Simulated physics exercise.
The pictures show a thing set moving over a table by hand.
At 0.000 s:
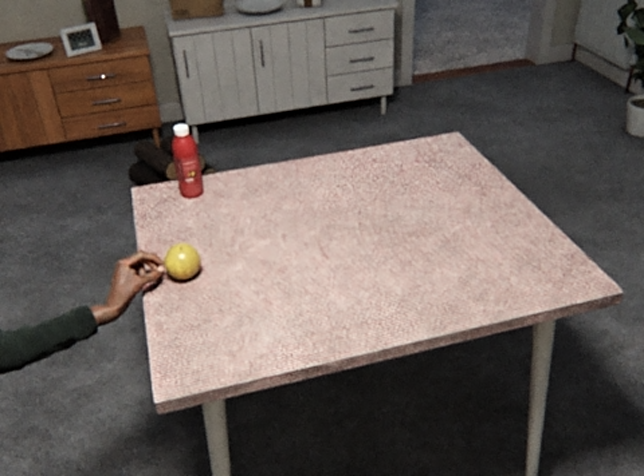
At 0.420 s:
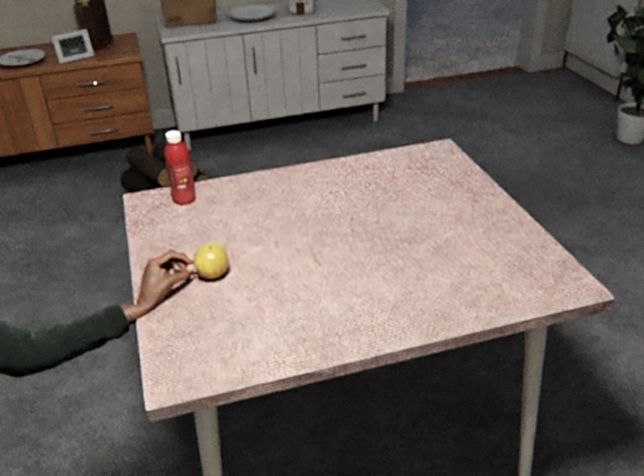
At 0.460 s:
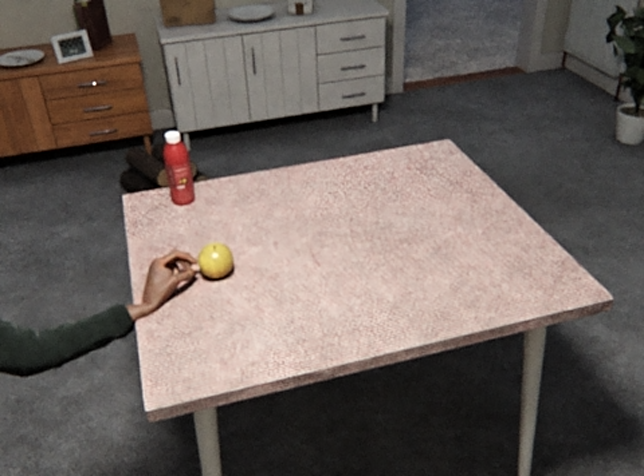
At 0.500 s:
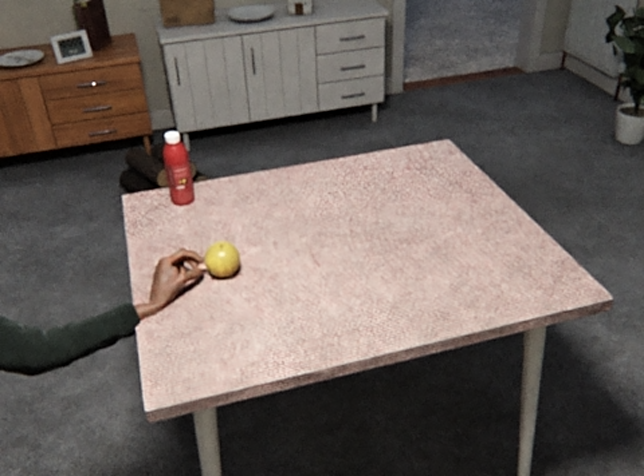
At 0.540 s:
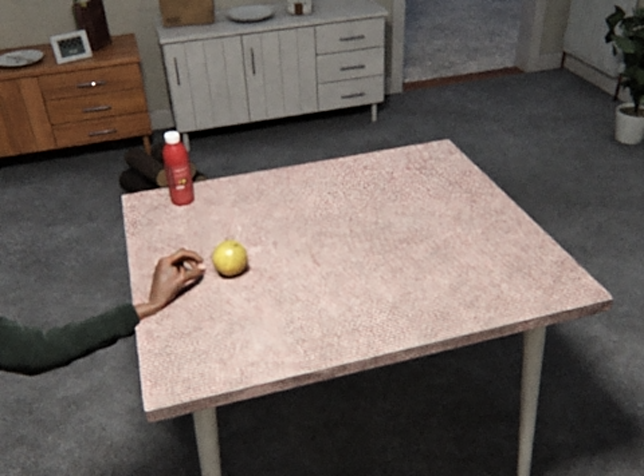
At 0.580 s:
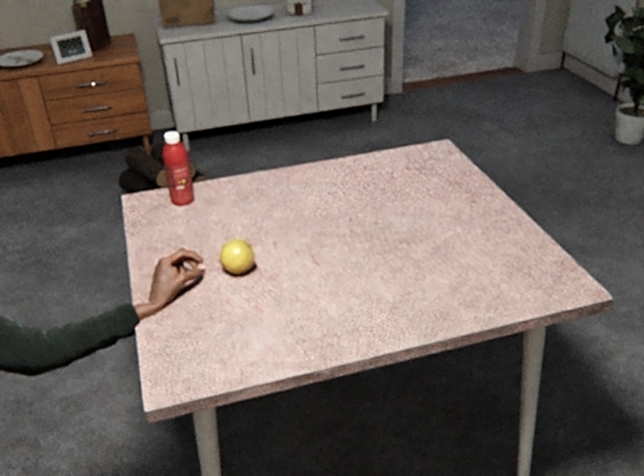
The clip opens on a hand at the left edge of a speckled pinkish table, its fingers at a yellow apple near a red bottle. The hand pushes the apple a short way to the right, then stays back as the apple rolls slightly farther right, leaving a small gap.
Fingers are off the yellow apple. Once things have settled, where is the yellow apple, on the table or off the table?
The yellow apple remains on top.
After 0.68 s, yellow apple rolled about its own width near (255, 253).
After 0.98 s, yellow apple rolled well along near (296, 245).
After 1.28 s, yellow apple rolled well along near (320, 240).
At rest (1.9 s), moved from the start, yellow apple. Seen from the same camera at the end, yellow apple near (329, 238).
